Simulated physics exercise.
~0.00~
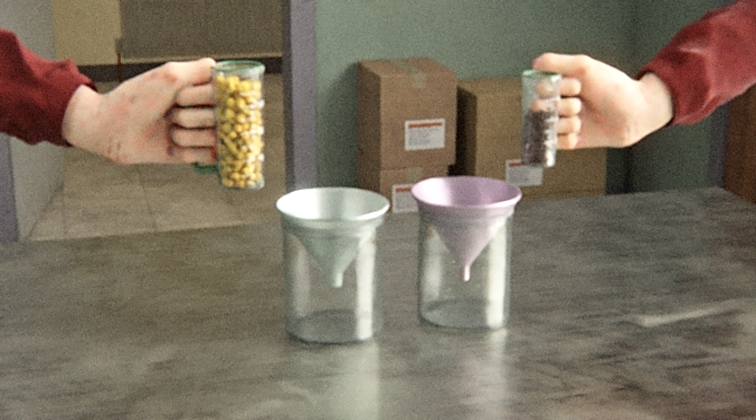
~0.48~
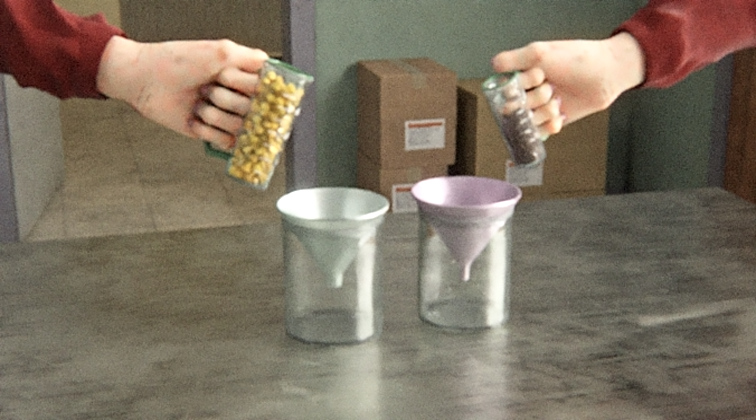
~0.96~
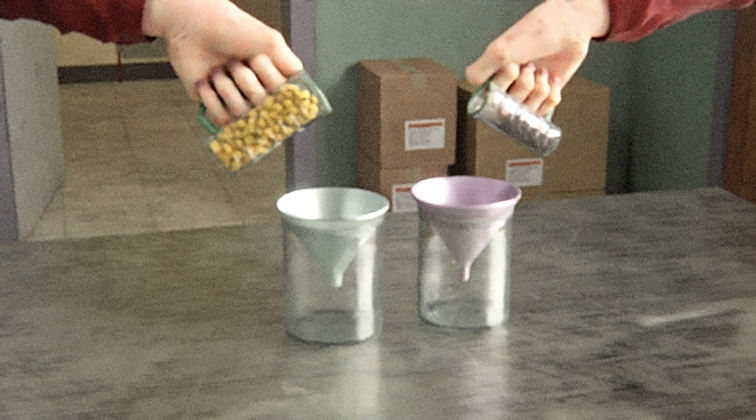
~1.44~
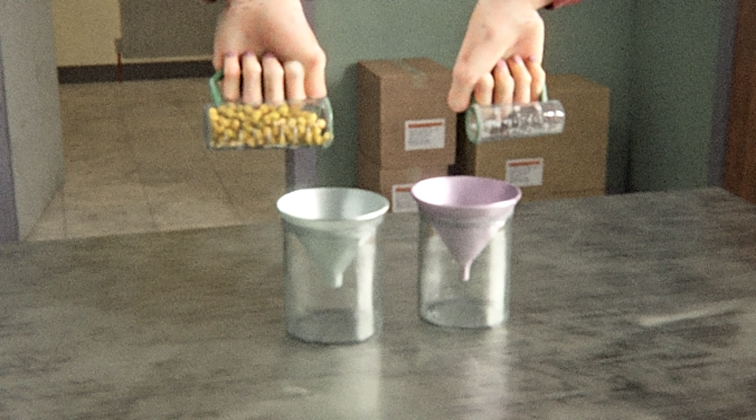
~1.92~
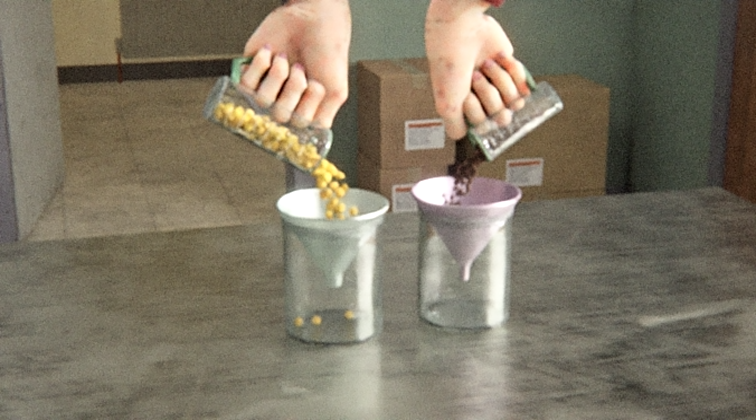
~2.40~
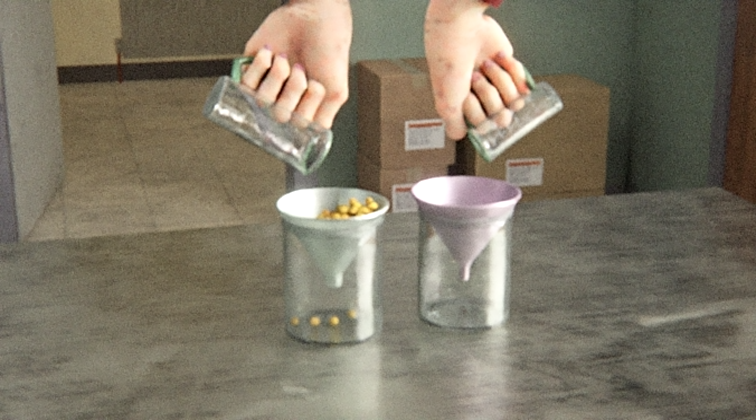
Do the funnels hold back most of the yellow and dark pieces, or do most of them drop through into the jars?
Both funnels hold most of the pieces back. Only a few yellow ones lie in the left jar, and the right jar looks almost empty.
Two hands tip yellow and dark pieces into funnels, where nearly all of them stay.
